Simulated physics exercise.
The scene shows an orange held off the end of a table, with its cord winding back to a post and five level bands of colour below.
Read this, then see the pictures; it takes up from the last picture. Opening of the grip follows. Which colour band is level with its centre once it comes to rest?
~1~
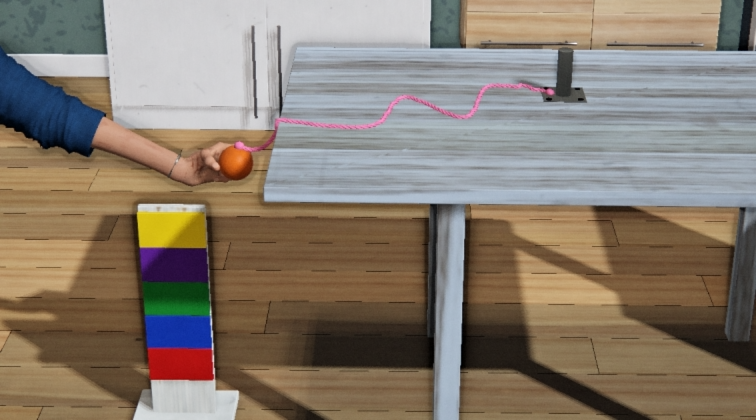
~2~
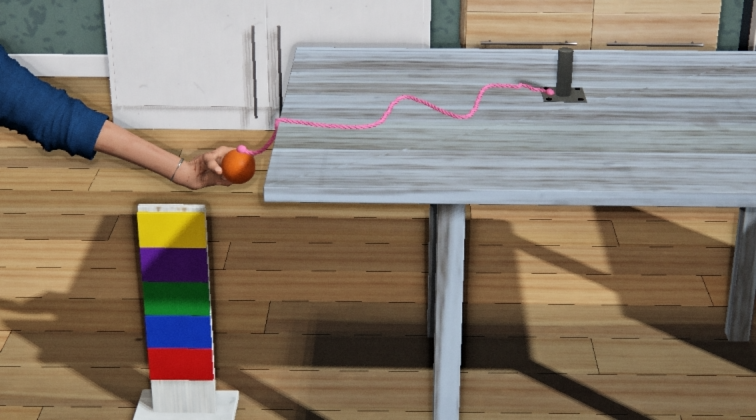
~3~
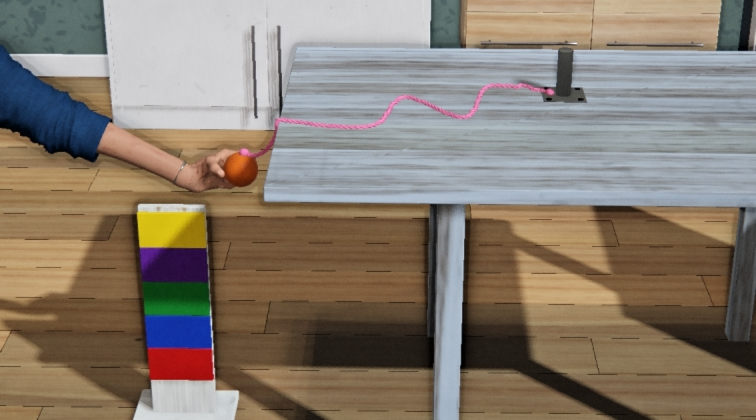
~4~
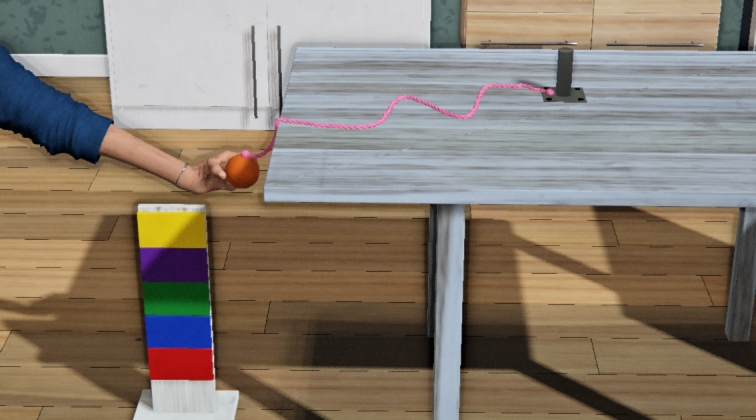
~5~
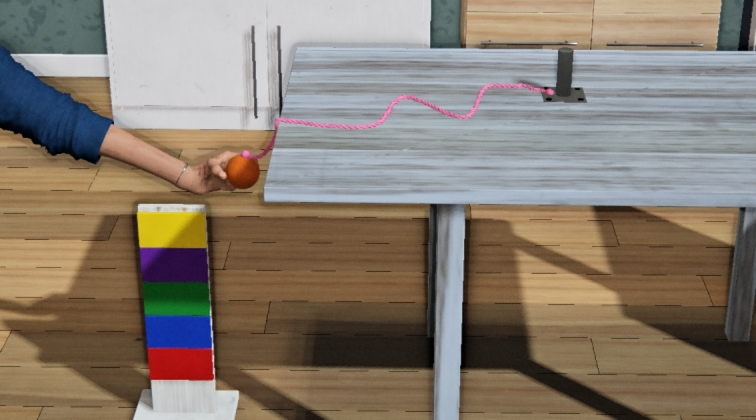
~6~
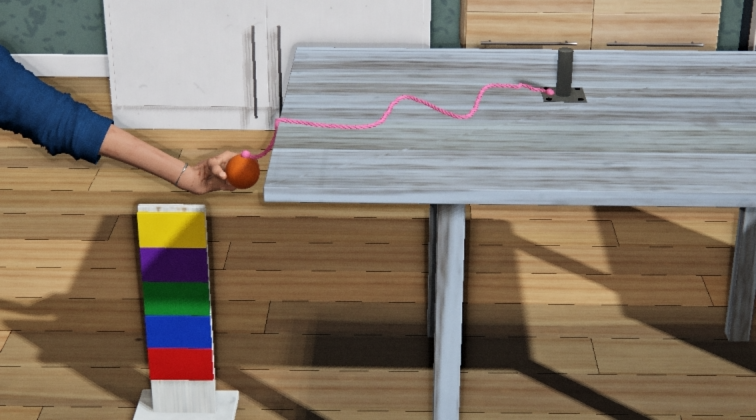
The blue band.
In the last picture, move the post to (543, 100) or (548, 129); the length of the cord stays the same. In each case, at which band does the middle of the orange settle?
Going case by case, it's red and then red.
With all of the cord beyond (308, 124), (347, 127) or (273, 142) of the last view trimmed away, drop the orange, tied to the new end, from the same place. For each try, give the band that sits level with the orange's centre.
Try 1: Purple. Try 2: Yellow. Try 3: Green.
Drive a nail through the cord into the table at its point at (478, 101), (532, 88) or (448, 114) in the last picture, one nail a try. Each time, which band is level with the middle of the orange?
Answer: Green, blue and purple, in that order.
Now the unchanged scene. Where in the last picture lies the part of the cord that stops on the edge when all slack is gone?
Roughly (392, 104).
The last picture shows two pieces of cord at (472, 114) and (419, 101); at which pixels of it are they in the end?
They finish at (397, 106) and (319, 112) respectively.
A little later, orange near (277, 311); level with green.
Next, orange near (282, 331); level with blue.
When it is over, orange near (290, 330); level with blue. At blue.
